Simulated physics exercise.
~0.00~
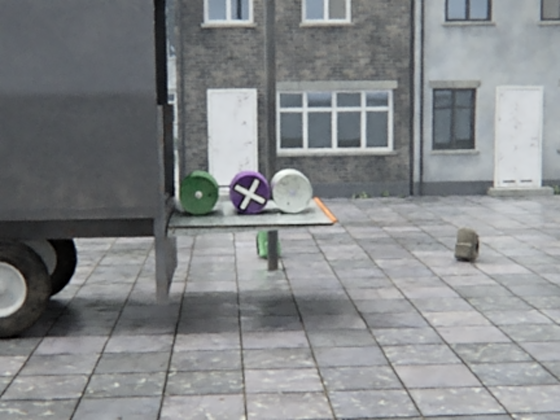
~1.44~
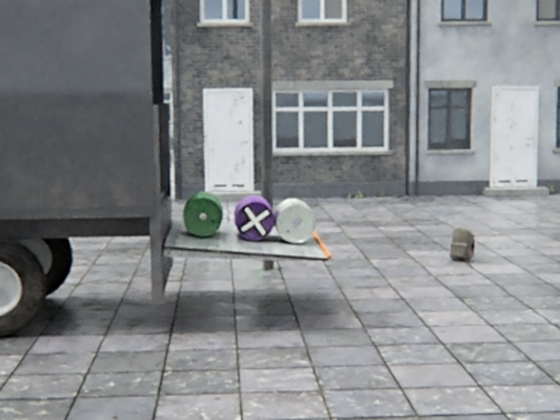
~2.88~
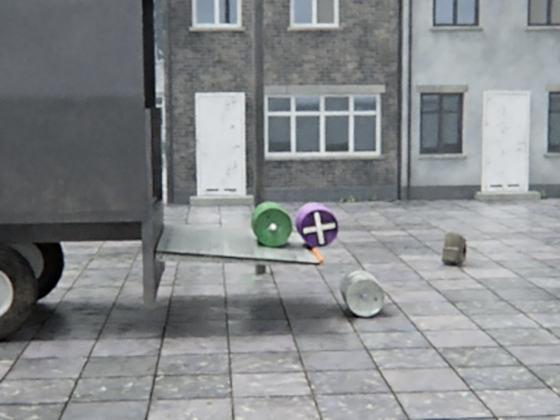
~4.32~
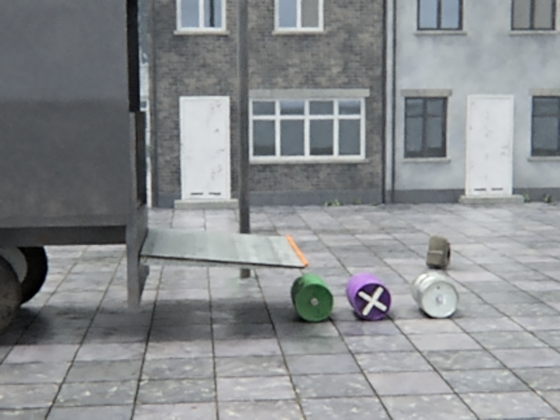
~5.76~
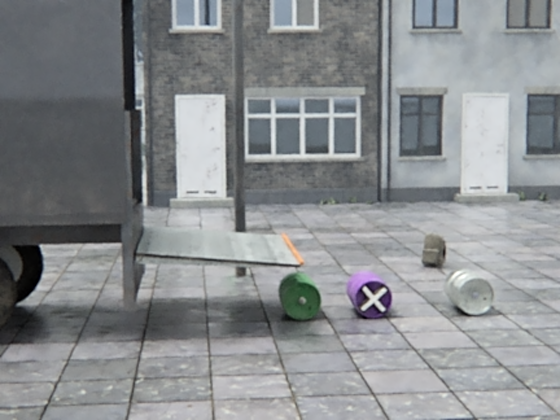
Three kegs roll right off a tilting lift platform and end up on the paving.
